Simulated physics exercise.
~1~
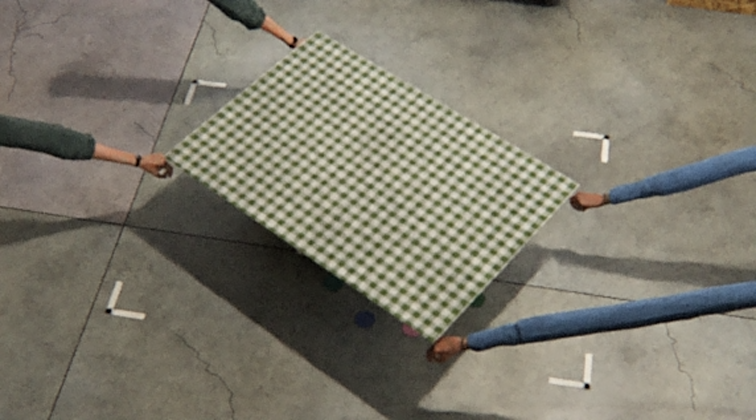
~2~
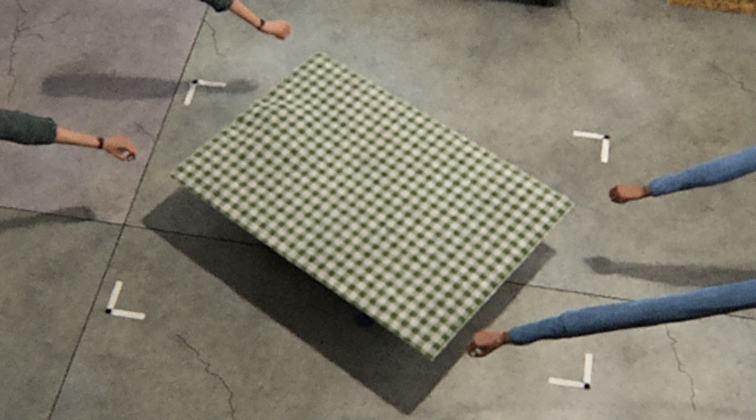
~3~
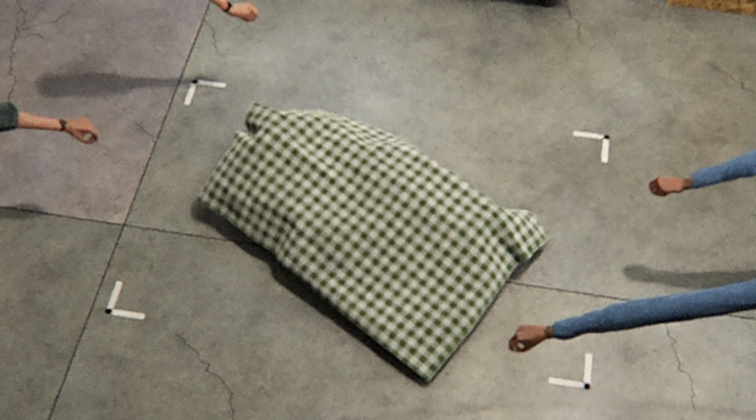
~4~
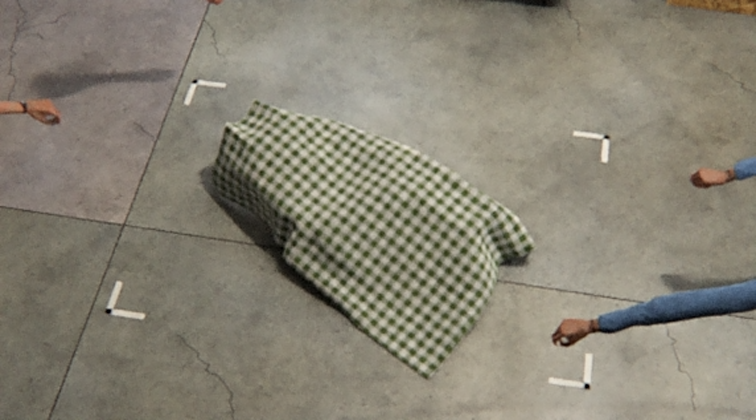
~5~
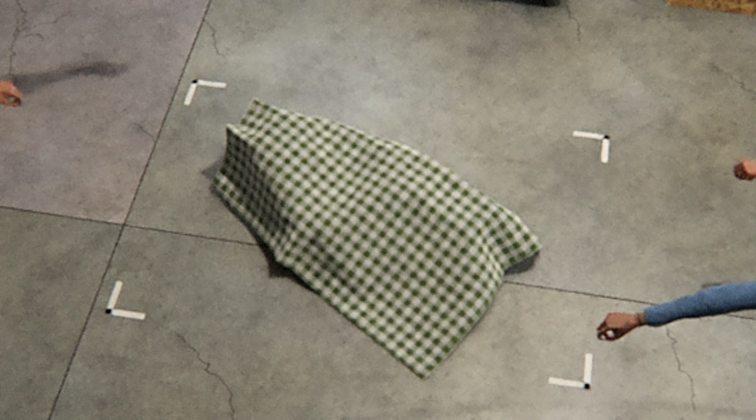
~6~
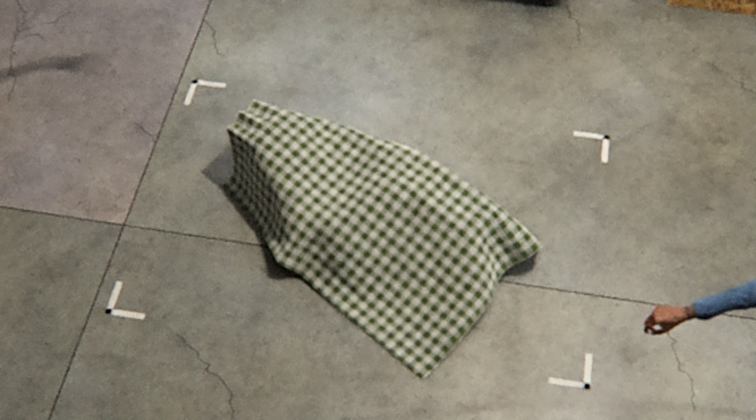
On a cracked concrete floor, four hands held a green and white checked blanket flat above some small colored discs, then let go and drew back as it dropped over them, crumpled, and settled into a rumpled, raised heap hiding the discs.
